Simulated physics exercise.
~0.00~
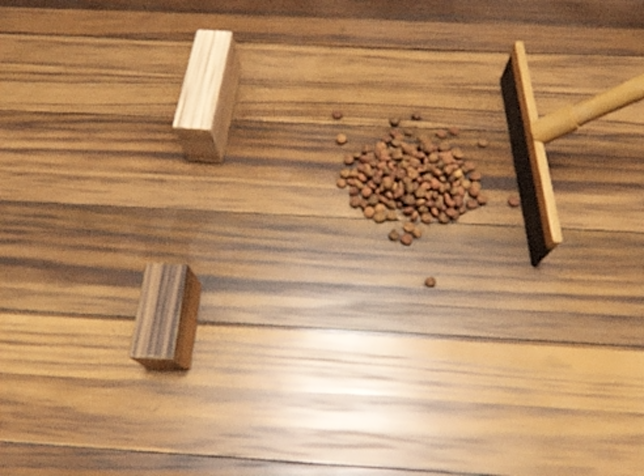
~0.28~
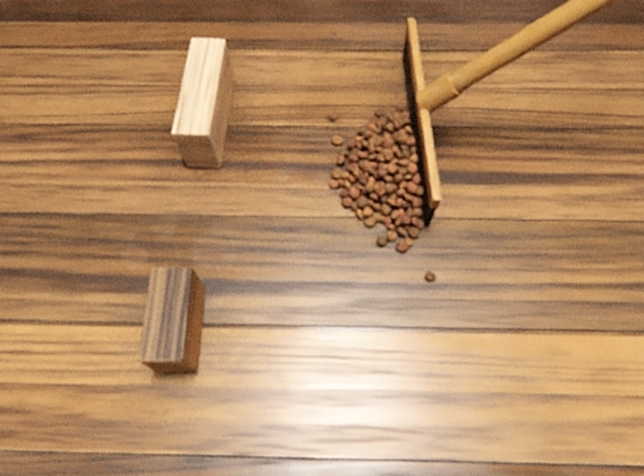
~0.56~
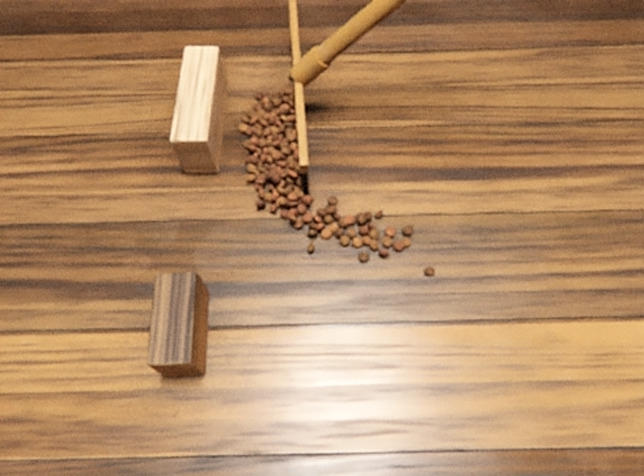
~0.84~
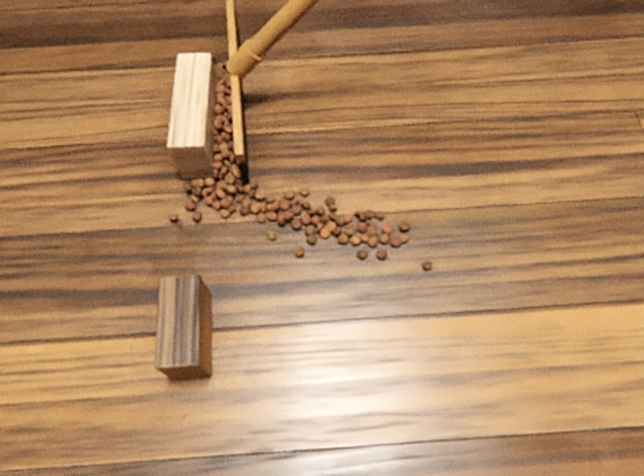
A squeegee with a long wooden handle stands upright at the right of a striped wooden floor, beside a loose pile of small brown kibble pieces. Two blocks stand at the left, a pale one farther back and a darker one nearer, with a gap between them. The blade pushes left into the pile and packs the pieces against its face. As it continues, many slip past its near end and trail behind to the right. It finally presses a narrow band of kibble against the pale block, with a few pieces spilling toward the gap.
